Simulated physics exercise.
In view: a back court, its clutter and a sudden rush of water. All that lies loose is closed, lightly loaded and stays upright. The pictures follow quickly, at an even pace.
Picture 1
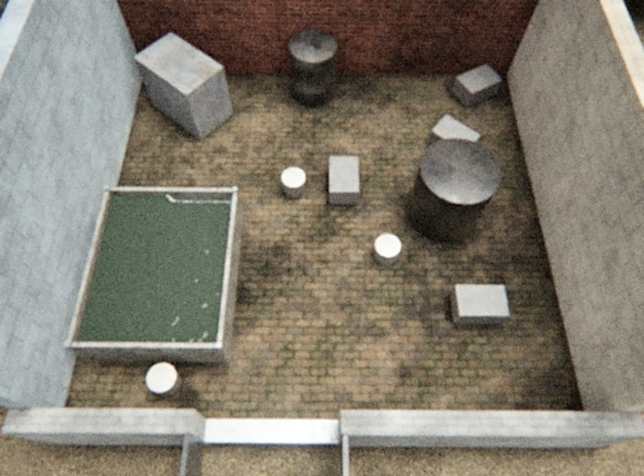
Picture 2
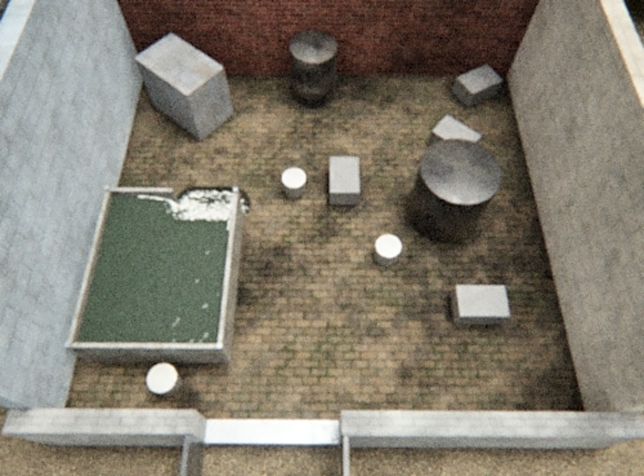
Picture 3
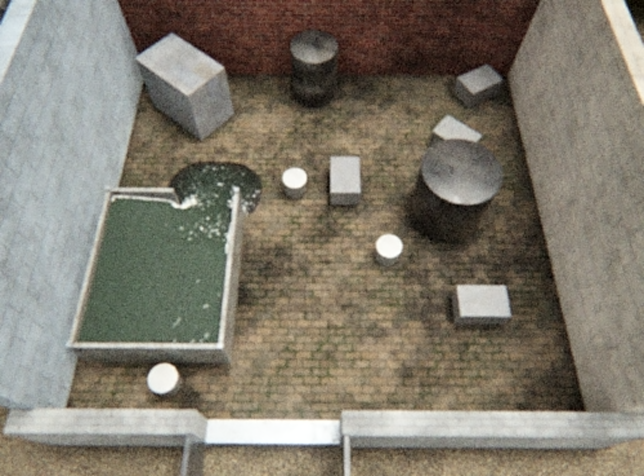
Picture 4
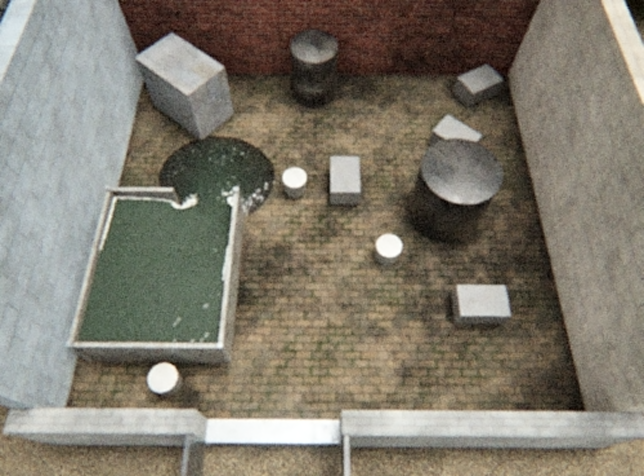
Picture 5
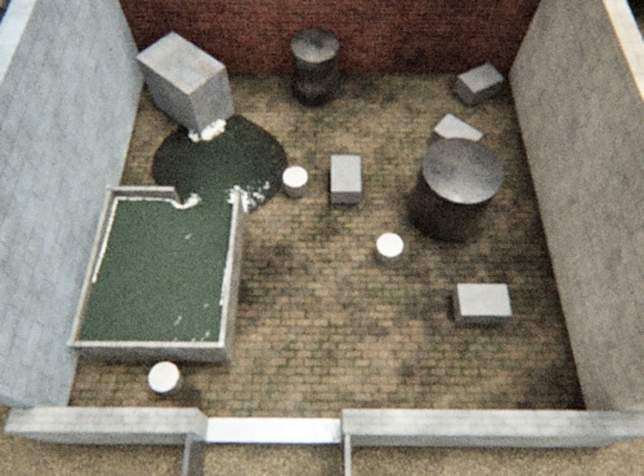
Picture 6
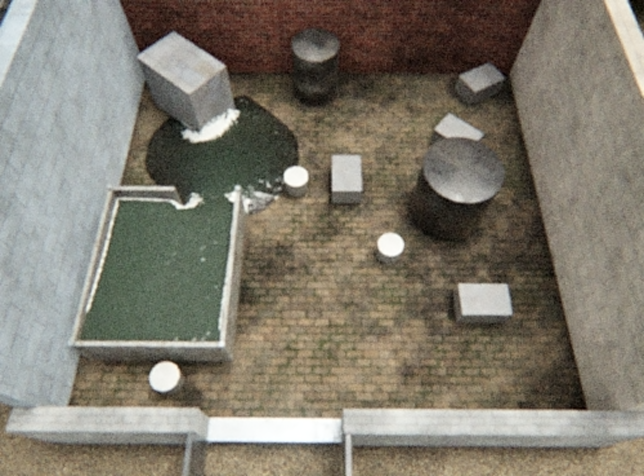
Walled back court, dark green water pouring from a gap in a tank's far corner and spreading around a still grey block.
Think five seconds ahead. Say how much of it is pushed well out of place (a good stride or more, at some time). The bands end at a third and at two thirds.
That comes to not even a third.
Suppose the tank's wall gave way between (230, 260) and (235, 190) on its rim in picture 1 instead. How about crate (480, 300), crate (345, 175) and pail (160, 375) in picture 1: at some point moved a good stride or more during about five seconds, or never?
In turn: That far or more, shifted that much, under that.
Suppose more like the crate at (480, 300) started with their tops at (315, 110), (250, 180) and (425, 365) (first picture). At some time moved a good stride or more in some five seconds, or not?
One after the other: That far or more, shifted that much, short of that.
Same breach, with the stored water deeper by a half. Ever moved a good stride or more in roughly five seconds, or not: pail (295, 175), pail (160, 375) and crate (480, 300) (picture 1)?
One after the other: Under that, under that, not that far.
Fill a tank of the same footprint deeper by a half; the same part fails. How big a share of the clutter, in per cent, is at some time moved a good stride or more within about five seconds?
Near 30 in a hundred.
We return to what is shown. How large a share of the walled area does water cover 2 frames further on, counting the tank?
Roughly 25 per cent.
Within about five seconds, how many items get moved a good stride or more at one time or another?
I count 1.
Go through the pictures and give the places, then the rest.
In the first picture, a crate at (344, 174), on the bottom; a pail at (161, 377) rests on the ground; 0 of 7 have shifted.
In the second picture, a crate at (344, 174), on the bottom; a pail at (162, 378), on the bottom; 0 of 7 have shifted.
In the third picture, a crate at (345, 174) rests on the ground; a pail at (163, 378) rests on the ground; 0 of 7 have shifted.
In the fourth picture, a crate at (345, 174), on the bottom; a pail at (163, 377), on the bottom; 0 of 7 have shifted.
In the fifth picture, a crate at (346, 173) rests on the ground; a pail at (164, 376) rests on the ground; 0 of 7 have shifted.
In the sixth picture, a crate at (347, 173) rests on the ground; a pail at (164, 376), on the bottom; 0 of 7 have shifted.
A moment on, 0 of 7 are well off their spots; 0 afloat.
Next, 0 of 7 are well off their spots; 0 afloat.
Later, 0 of 7 are well off their spots; 0 afloat.
In the end, 1 of 7 are well off their spots, and 1 have been at some point; 0 afloat.
